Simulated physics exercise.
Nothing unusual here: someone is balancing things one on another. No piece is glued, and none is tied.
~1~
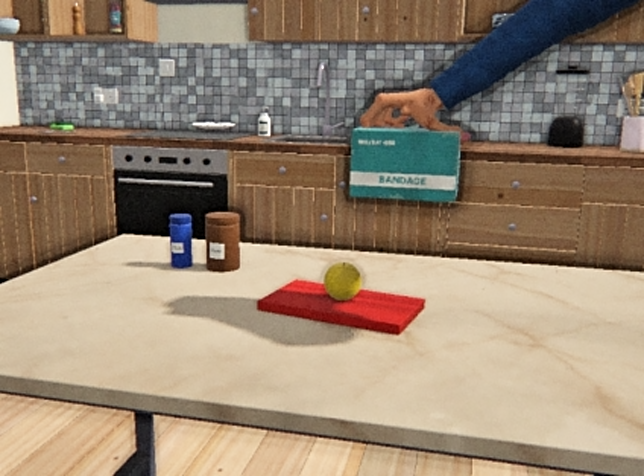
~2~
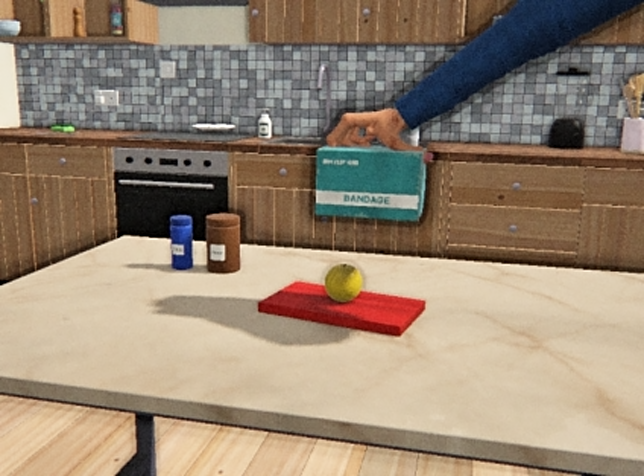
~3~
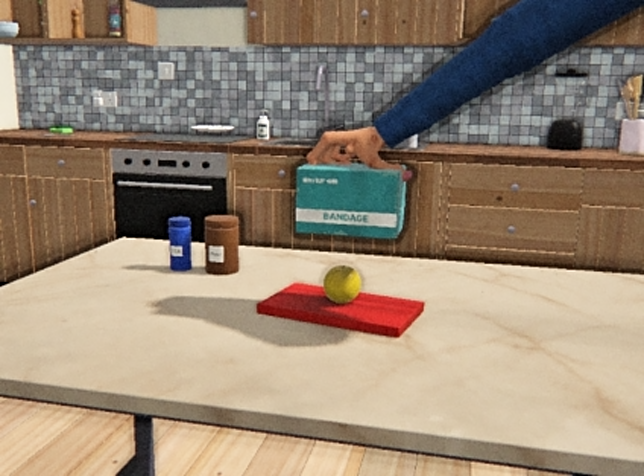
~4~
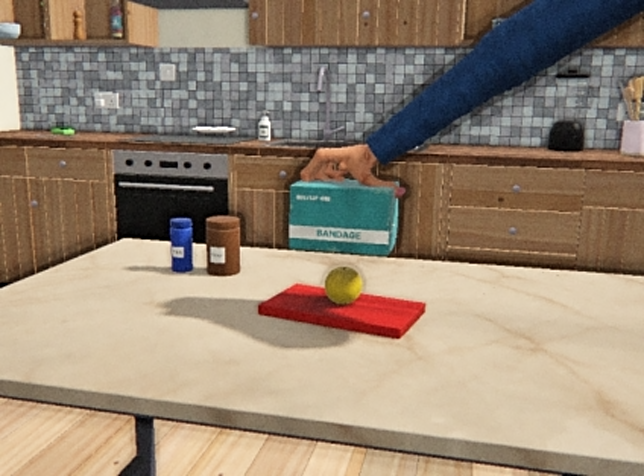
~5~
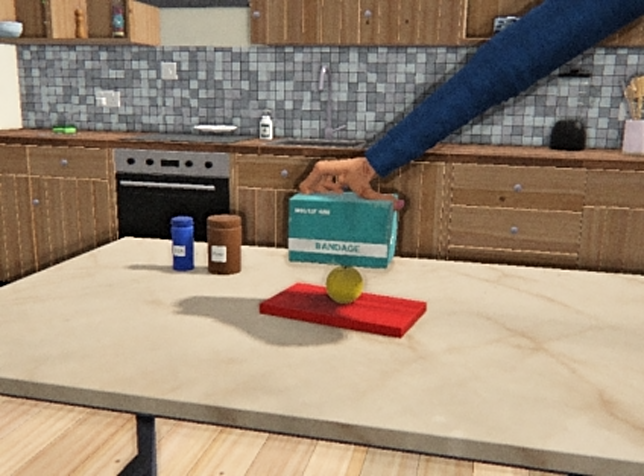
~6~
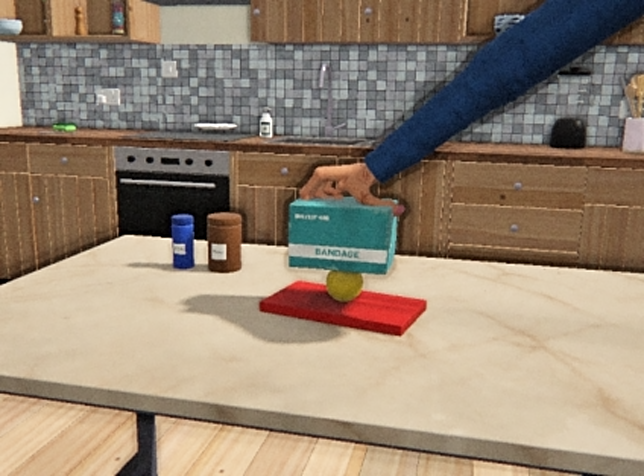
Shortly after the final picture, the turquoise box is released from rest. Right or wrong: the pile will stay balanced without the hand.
Wrong.
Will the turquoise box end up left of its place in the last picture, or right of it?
Leftwards.
Then, 0.70 s after the last picture, turquoise box now fallen.
Then, 1.00 s after the last picture, things are still on the move.
At rest, fallen, turquoise box; the other 4 in place. Seen from the same camera at the end, turquoise box near (194, 269). The pile gives way.
